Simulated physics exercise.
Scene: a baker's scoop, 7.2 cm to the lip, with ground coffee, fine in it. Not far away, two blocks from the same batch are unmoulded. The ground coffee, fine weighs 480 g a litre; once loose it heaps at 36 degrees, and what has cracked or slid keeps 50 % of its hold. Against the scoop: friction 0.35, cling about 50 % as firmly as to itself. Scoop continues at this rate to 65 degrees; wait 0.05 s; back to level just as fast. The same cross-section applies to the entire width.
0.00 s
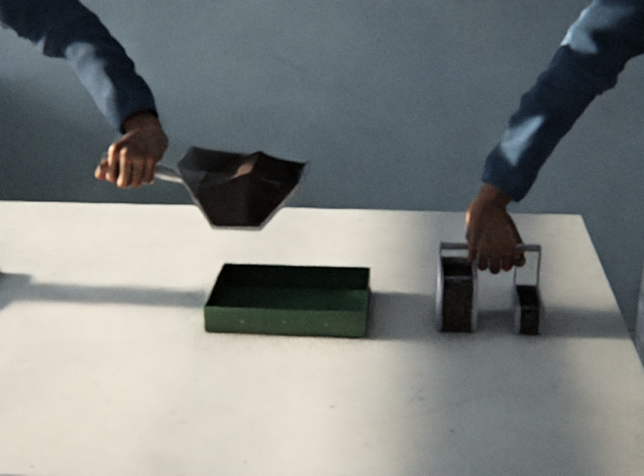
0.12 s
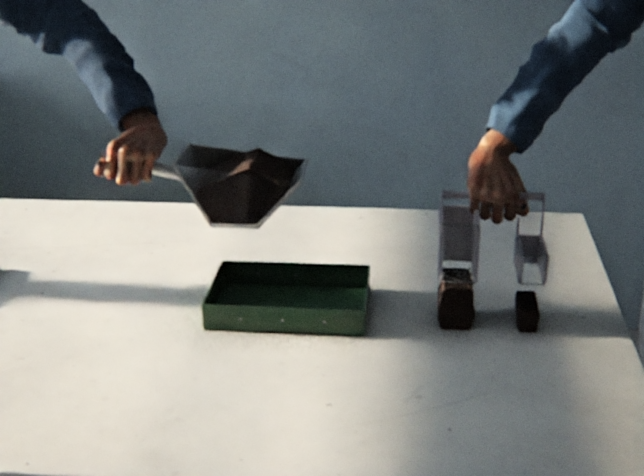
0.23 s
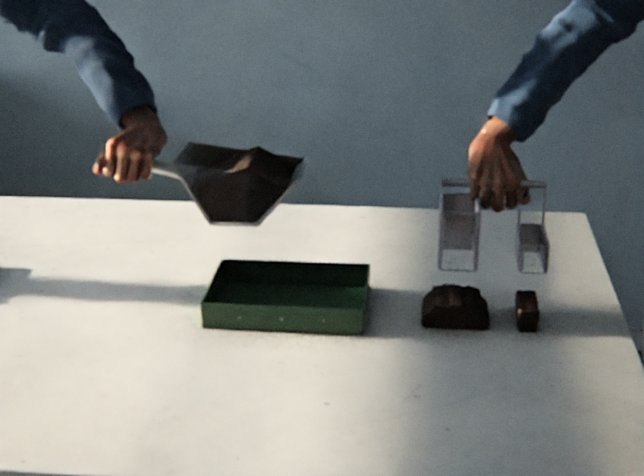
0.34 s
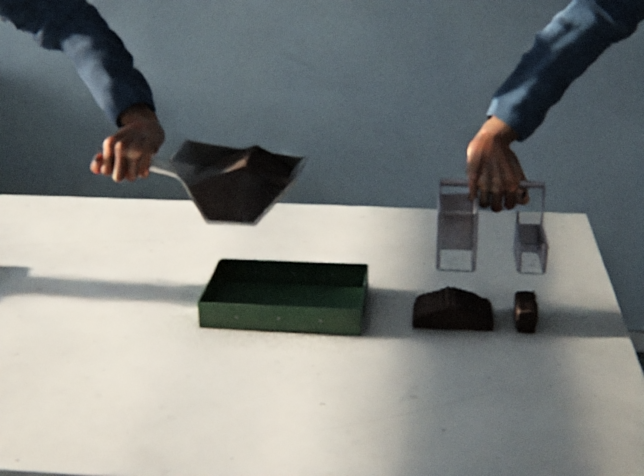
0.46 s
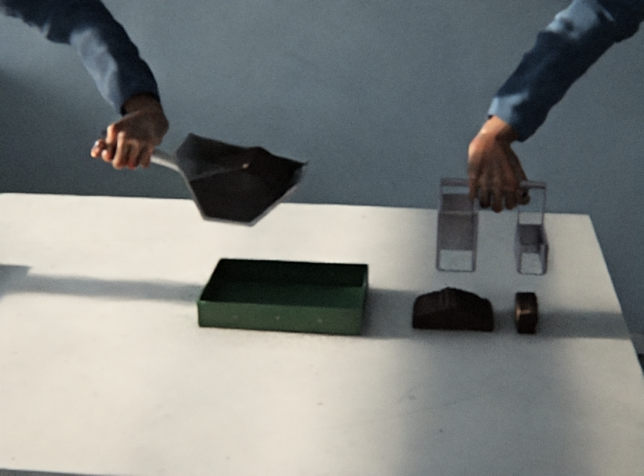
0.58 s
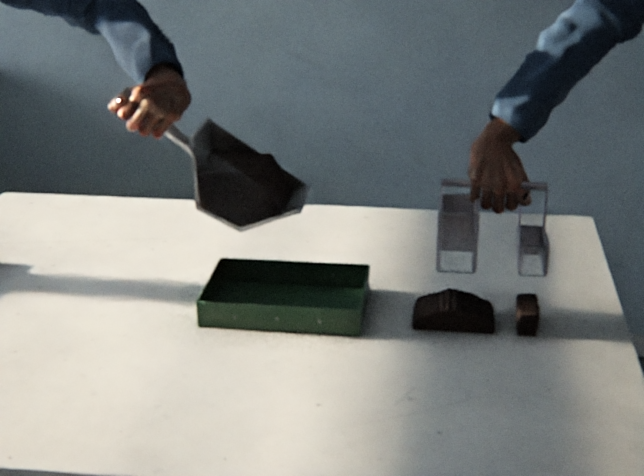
A hand lifts clear moulds off two dark blocks, the taller slumps, then a scoop tilts.
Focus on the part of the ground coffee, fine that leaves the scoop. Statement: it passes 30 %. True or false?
True.
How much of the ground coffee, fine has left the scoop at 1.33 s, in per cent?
The figure is about 40 per cent.
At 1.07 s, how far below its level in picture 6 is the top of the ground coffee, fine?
About 3.5 centimetres.
After 0.80 s, the scoop is at 64 degrees and 0 % has left it.
After 1.07 s, the scoop is at 47 degrees and 35 % has left it.
After 1.33 s, the scoop is at 2 degrees and 39 % has left it.
After 1.60 s, the scoop is at 0 degrees and 39 % has left it.
After 1.71 s, at the end, the scoop is at 0 degrees and 39 % has left it.
